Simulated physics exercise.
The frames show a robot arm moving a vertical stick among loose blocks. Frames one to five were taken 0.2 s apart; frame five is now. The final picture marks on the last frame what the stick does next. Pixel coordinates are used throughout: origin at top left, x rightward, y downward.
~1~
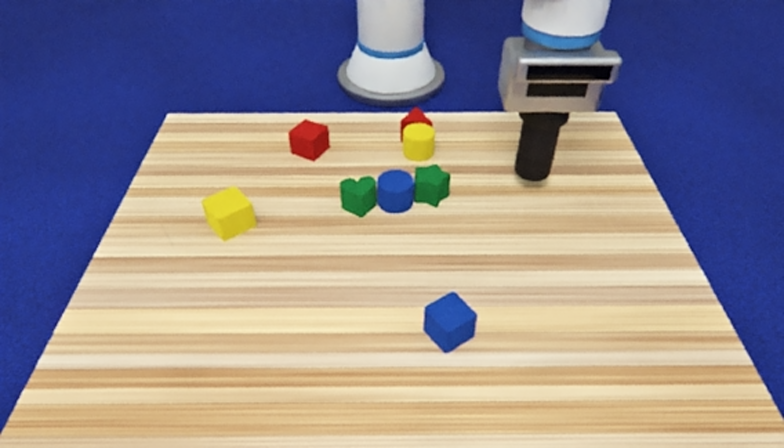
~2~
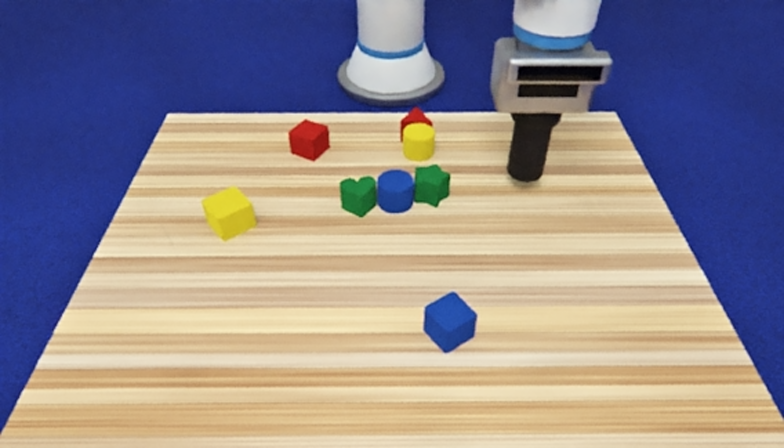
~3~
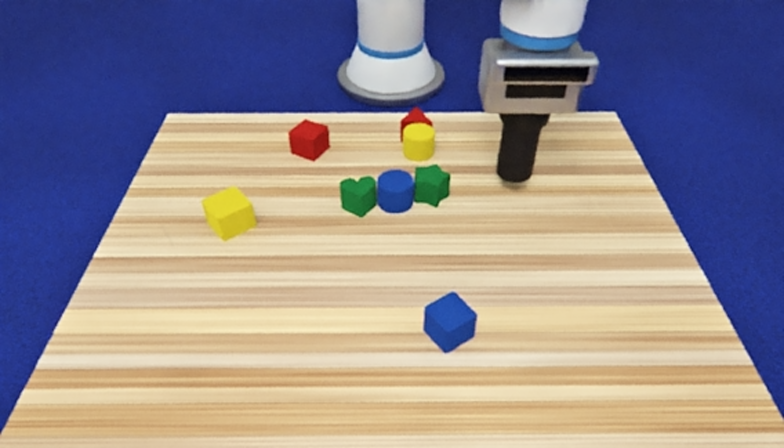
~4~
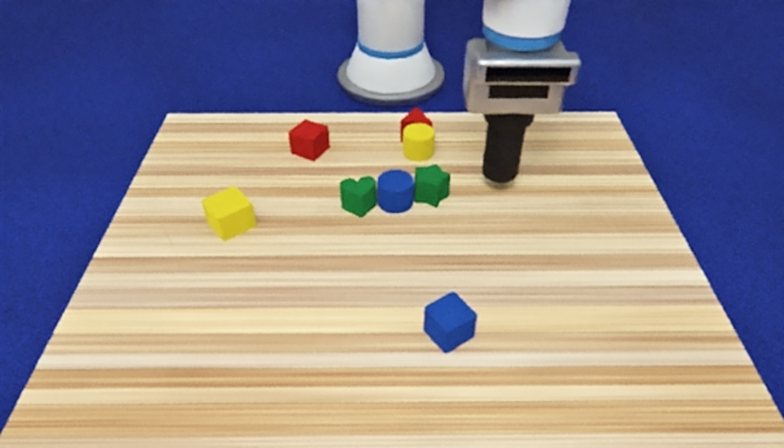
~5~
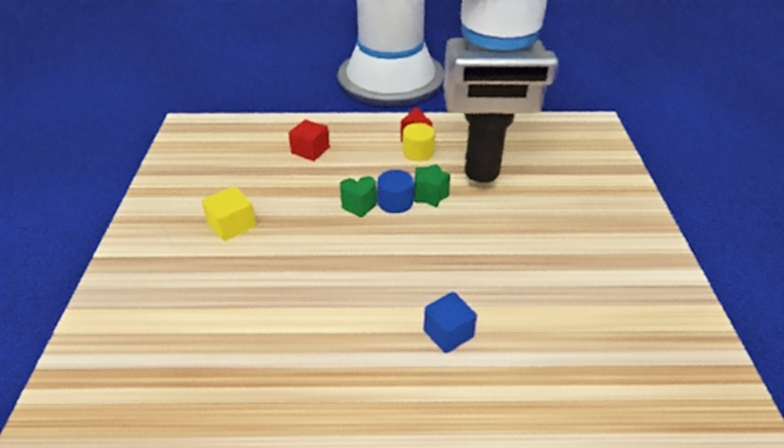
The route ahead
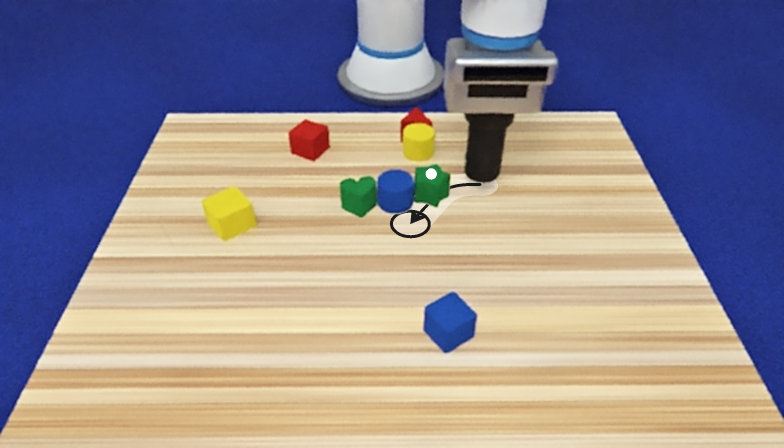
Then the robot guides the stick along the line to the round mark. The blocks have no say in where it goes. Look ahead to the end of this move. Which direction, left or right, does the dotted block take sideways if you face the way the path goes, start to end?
It moves over to the left.
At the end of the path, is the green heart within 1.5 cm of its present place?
I'd say no.
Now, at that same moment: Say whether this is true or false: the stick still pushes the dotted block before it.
This is true.
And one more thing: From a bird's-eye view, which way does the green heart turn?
The answer is counter-clockwise.
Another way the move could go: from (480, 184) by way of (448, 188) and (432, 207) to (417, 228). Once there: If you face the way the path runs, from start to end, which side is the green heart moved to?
Well, taking the path from its start to its end as straight ahead, the green heart moves to the right.
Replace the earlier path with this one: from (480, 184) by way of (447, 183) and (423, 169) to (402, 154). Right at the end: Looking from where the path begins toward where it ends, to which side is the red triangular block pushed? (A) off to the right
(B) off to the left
Letter A.
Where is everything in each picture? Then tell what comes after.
The first picture shows lower end of the stick (532, 172), tops of blocks, green heart (358, 184), blue circle (396, 180), yellow circle (419, 132), green star block (431, 174).
The second picture shows stick (525, 172), blocks as before.
The third picture shows stick (514, 173), blocks as before.
The fourth picture shows stick (500, 173), blocks as before.
The fifth picture shows stick (482, 173), green heart (358, 184), blue circle (396, 180), yellow circle (419, 132), green star block (431, 174).
The drawn path runs from (480, 184) through (449, 188) and (428, 204) to (410, 224); the dot is on the green star block.
On the path given first. One third of the way, stick (449, 177); green heart (354, 184); blue circle (390, 182); green star block (425, 179).
Two thirds of the way, stick (428, 193); green heart (335, 183), turned 30° anticlockwise; blue circle (367, 189); green star block (403, 197).
At the end, stick (411, 212); green heart (331, 183), turned 25° anticlockwise; blue circle (361, 193); yellow circle not moved; green star block (384, 216).
